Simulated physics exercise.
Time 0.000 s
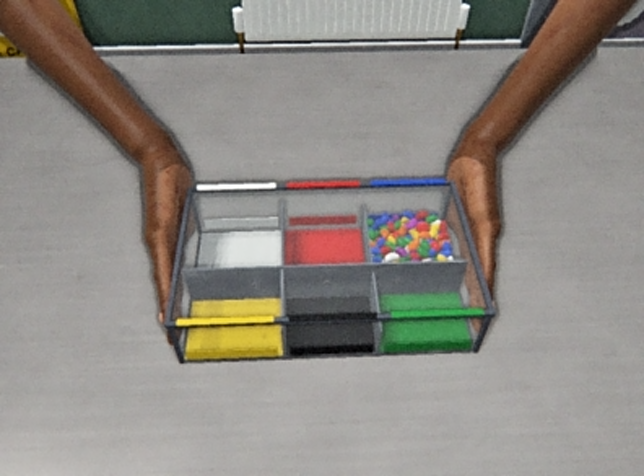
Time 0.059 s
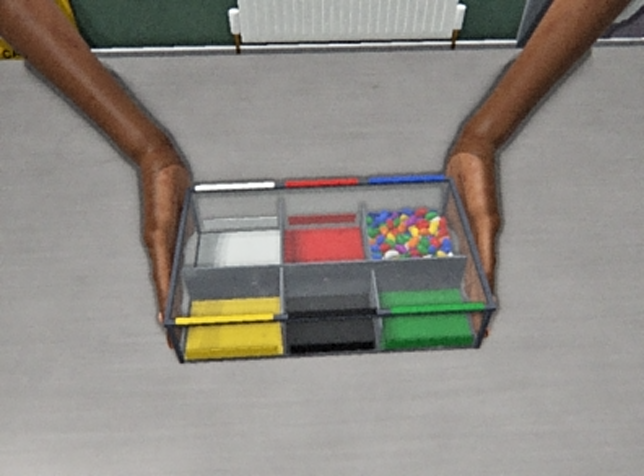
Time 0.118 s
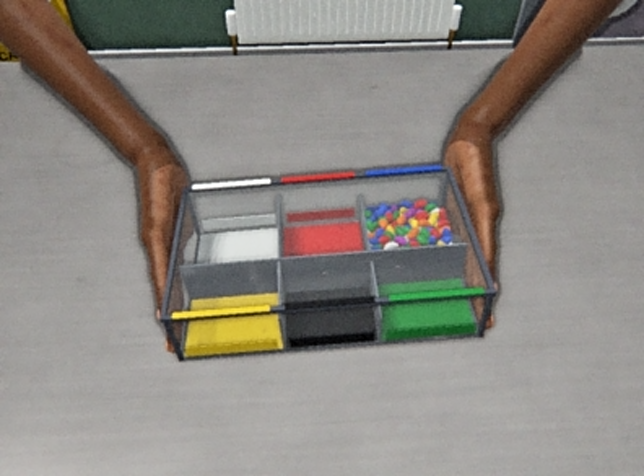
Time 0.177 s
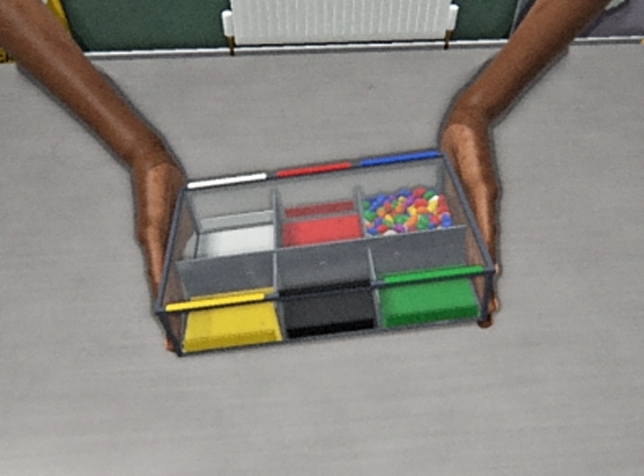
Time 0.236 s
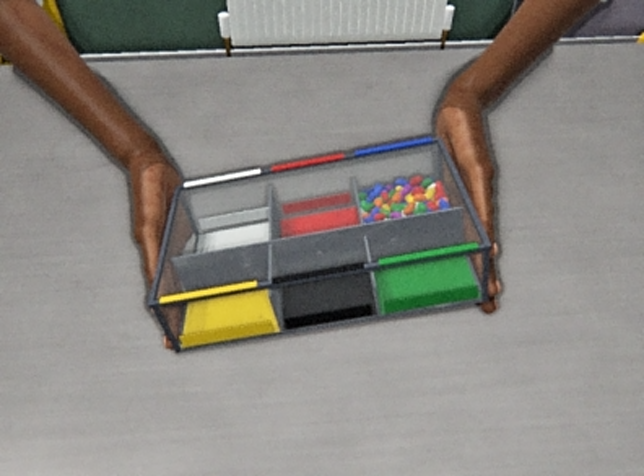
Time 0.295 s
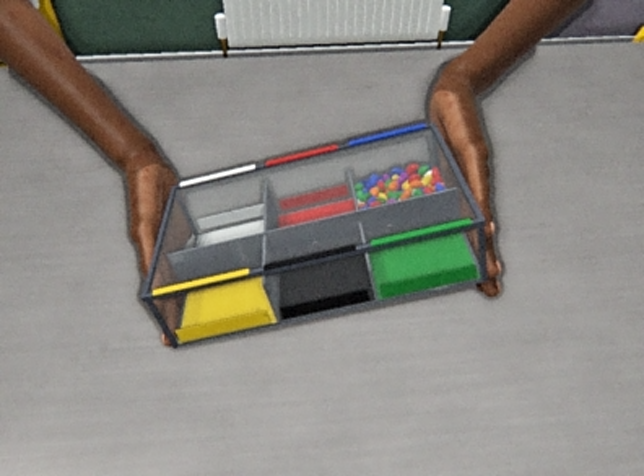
Two hands holding a clear six-compartment box of jelly beans level above a grey surface, then tilting it, raising the right side.
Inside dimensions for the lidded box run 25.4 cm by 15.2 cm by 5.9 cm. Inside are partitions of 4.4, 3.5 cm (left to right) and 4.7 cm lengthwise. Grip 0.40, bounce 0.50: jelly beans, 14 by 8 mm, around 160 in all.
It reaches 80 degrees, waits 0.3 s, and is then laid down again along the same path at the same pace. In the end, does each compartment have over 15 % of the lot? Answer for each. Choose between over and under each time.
Red: Over. Blue: Over. Green: Under. Yellow: Under. White: Under. Black: Under.
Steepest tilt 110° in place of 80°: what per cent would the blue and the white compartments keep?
Blue: 45; white: 10 (per cent).
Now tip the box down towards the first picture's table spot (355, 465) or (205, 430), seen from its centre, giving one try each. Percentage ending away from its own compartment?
Estimate: Some 10 % and some 25 % respectively.
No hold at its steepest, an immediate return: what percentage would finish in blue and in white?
Final amounts would be blue 65% and white 5%.
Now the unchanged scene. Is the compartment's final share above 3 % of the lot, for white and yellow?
As for white, correct, and as for yellow, not so.
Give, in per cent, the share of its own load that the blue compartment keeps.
That compartment keeps close to 50 per cent of its own pieces.
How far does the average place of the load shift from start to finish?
It moves around 6.5 centimetres.
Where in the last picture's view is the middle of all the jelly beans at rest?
After settling, the middle sits near (368, 239).
Then, at 1.46 s, tilt 80 degrees; red 25 %, blue 70 %, white 5 %.
After 2.24 s, tilt 40 degrees; red 40 %, blue 50 %, white 10 %.
Then, at 3.04 s, tilt 0 degrees; red 40 %, blue 50 %, white 10 %.
By 3.6 s all is still; red 40 %, blue 50 %, green 0 %, yellow 0 %, white 10 %, black 0 %.
